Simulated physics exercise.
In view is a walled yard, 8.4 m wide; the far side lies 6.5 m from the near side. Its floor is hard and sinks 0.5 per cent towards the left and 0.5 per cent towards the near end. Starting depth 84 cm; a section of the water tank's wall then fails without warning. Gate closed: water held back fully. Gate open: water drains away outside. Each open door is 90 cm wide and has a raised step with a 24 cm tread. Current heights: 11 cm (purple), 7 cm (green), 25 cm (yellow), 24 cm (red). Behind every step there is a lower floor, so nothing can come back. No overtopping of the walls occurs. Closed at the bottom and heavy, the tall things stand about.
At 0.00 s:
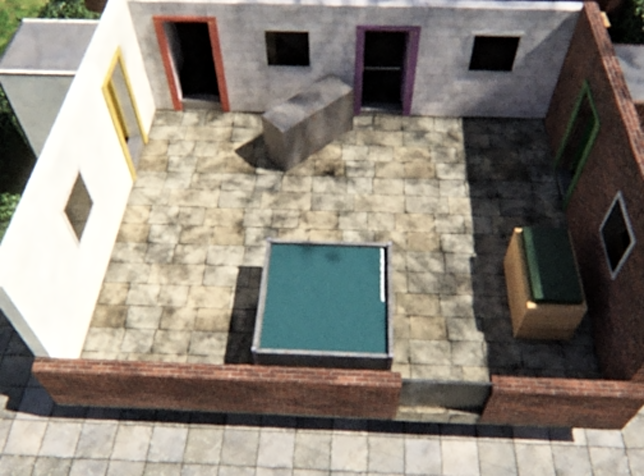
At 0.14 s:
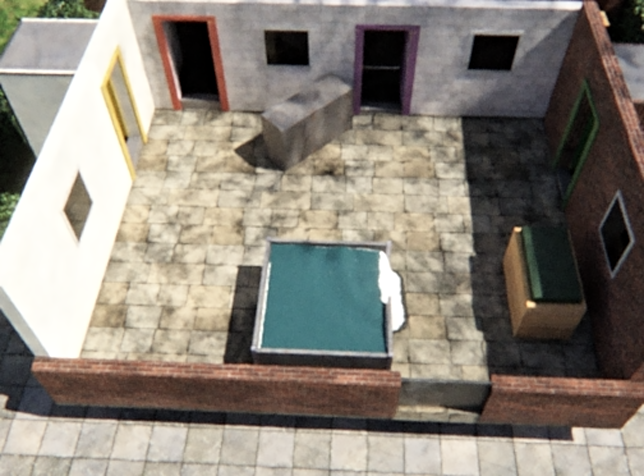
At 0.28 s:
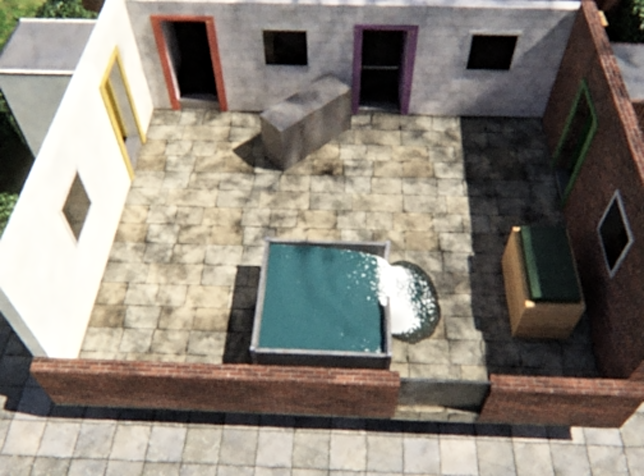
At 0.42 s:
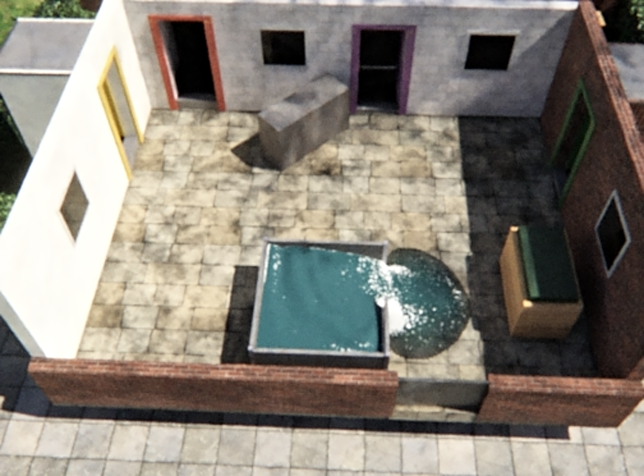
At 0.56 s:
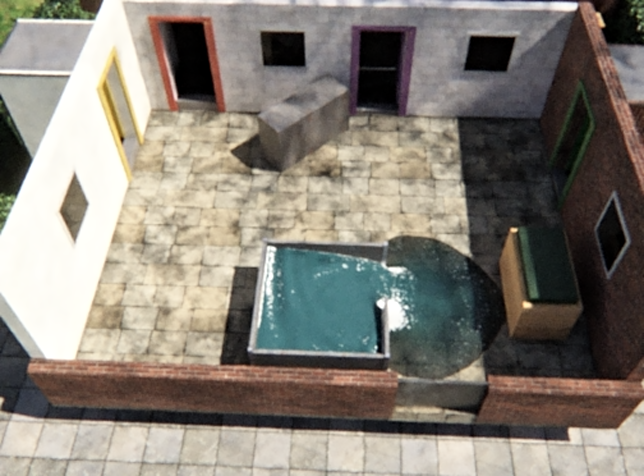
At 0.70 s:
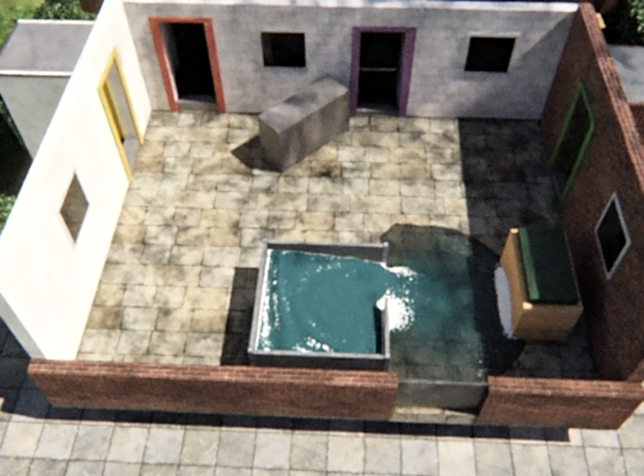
In a walled yard with a stone-tiled floor, a square tank of blue-green water stands still near the front wall. White water bursts from its right side and fans out across the paving in a widening dark pool, which reaches the wooden box on the right as the tank's level drops.
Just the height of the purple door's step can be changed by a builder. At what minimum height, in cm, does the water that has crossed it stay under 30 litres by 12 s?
From about 11.5 cm.
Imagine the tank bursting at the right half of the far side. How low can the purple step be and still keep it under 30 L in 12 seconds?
It should stand roughly 27 cm high.
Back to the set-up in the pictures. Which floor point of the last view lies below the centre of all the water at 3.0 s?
At about (423, 288).
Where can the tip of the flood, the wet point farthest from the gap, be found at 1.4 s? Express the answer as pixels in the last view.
I'd put the front's tip around (554, 202).
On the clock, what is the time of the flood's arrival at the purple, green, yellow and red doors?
The purple door at 3.6 s, the green door at 1.6 s, the yellow door at 9.5 s, the red door at 7.0 s.
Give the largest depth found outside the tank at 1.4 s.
Up to some 46 centimetres, I'd say.
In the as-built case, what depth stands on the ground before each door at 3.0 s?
Door by door in centimetres - purple 0, green 14, yellow 0, red 0.
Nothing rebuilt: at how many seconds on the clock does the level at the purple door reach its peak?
Roughly at 8.0 s.
After 1.4 s water covers 20 % of the floor, deepest (46 cm) near (386, 299); it has not reached the purple door.
After 3.0 s water covers 35 % of the floor, deepest (34 cm) near (520, 130); it has not reached the purple door.
After 12.0 s water covers 85 % of the floor, deepest (12 cm) near (68, 384); 9 cm at the purple door, 34 litres in over its 11 cm step.
At the purple door as built, the water arrived by 3.7 s and peaked near 15 cm at 8.2 s.
With a step of 10.5 cm, 39 litres would have come in within the 12 s; with 12.5 cm, 23 litres. So under 30 litres takes about 11.5 cm.
